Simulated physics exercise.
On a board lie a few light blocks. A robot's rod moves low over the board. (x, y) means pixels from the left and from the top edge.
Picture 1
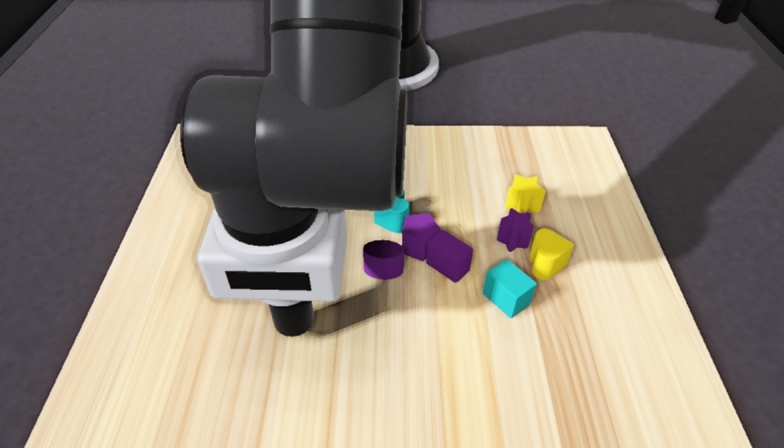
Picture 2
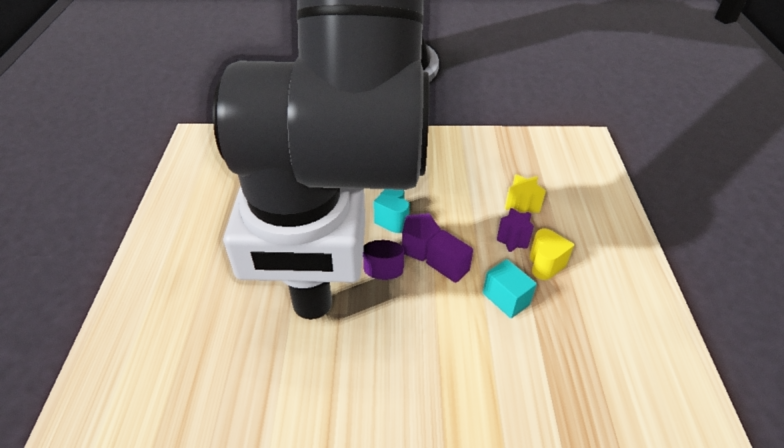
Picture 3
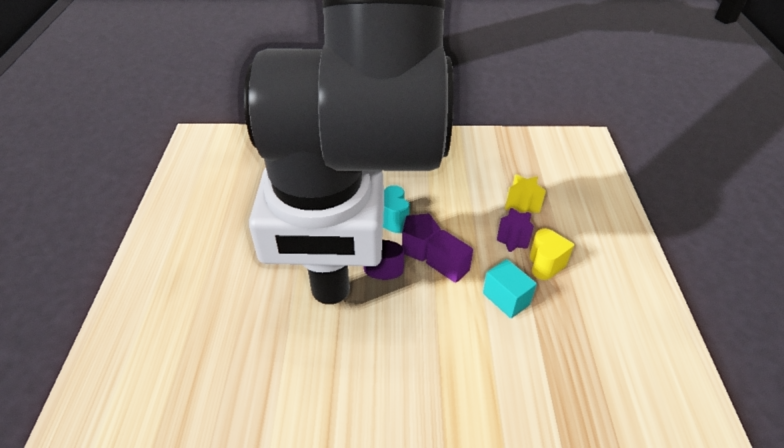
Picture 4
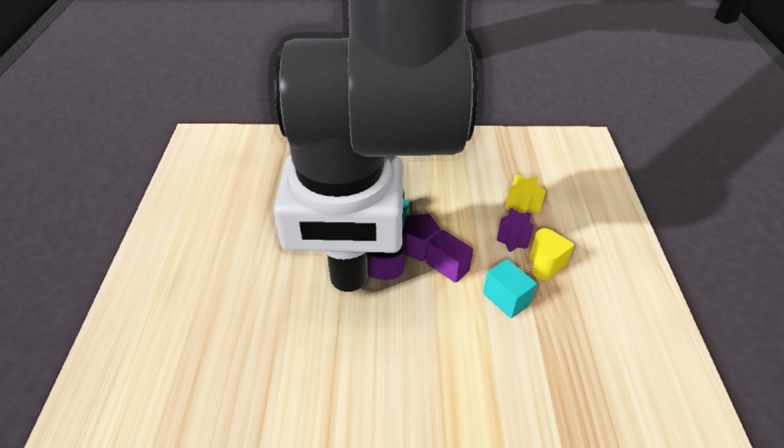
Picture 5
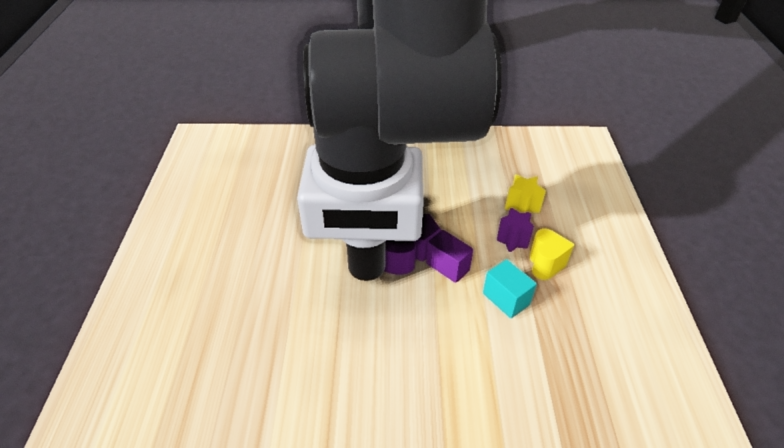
On a pale wooden board scattered with small purple, yellow and turquoise blocks, a robot arm slid its black rod steadily right and slightly away, reaching the purple round block and nudging it slightly.
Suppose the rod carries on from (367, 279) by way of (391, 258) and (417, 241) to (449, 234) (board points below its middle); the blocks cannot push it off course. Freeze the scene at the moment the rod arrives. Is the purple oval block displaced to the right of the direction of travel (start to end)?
Final answer: Yes.
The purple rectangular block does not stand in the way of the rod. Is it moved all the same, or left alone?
That block slides.
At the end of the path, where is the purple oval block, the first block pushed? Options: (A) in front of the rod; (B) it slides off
Option A.
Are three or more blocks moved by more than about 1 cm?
The answer is yes.
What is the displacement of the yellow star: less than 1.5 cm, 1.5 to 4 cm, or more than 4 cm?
Covers under 1.5 cm.
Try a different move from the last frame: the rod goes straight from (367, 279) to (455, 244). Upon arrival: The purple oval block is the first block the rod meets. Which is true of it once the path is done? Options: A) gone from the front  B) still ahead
(B)
What follows on the original path. One third of the way, rod at (391, 247); purple oval block at (422, 231), turned 50° clockwise; purple five-sided block at (440, 214); purple rectangular block at (459, 245).
Two thirds of the way, rod at (418, 229); purple oval block at (449, 219), turned 85° clockwise; purple five-sided block at (470, 202), turned 15° clockwise; purple rectangular block at (471, 245), turned 40° clockwise.
At the end, rod at (450, 223); turquoise heart in place; purple oval block at (482, 213), turned 65° clockwise; purple five-sided block at (493, 194); purple rectangular block at (476, 245), turned 60° clockwise; yellow star in place.
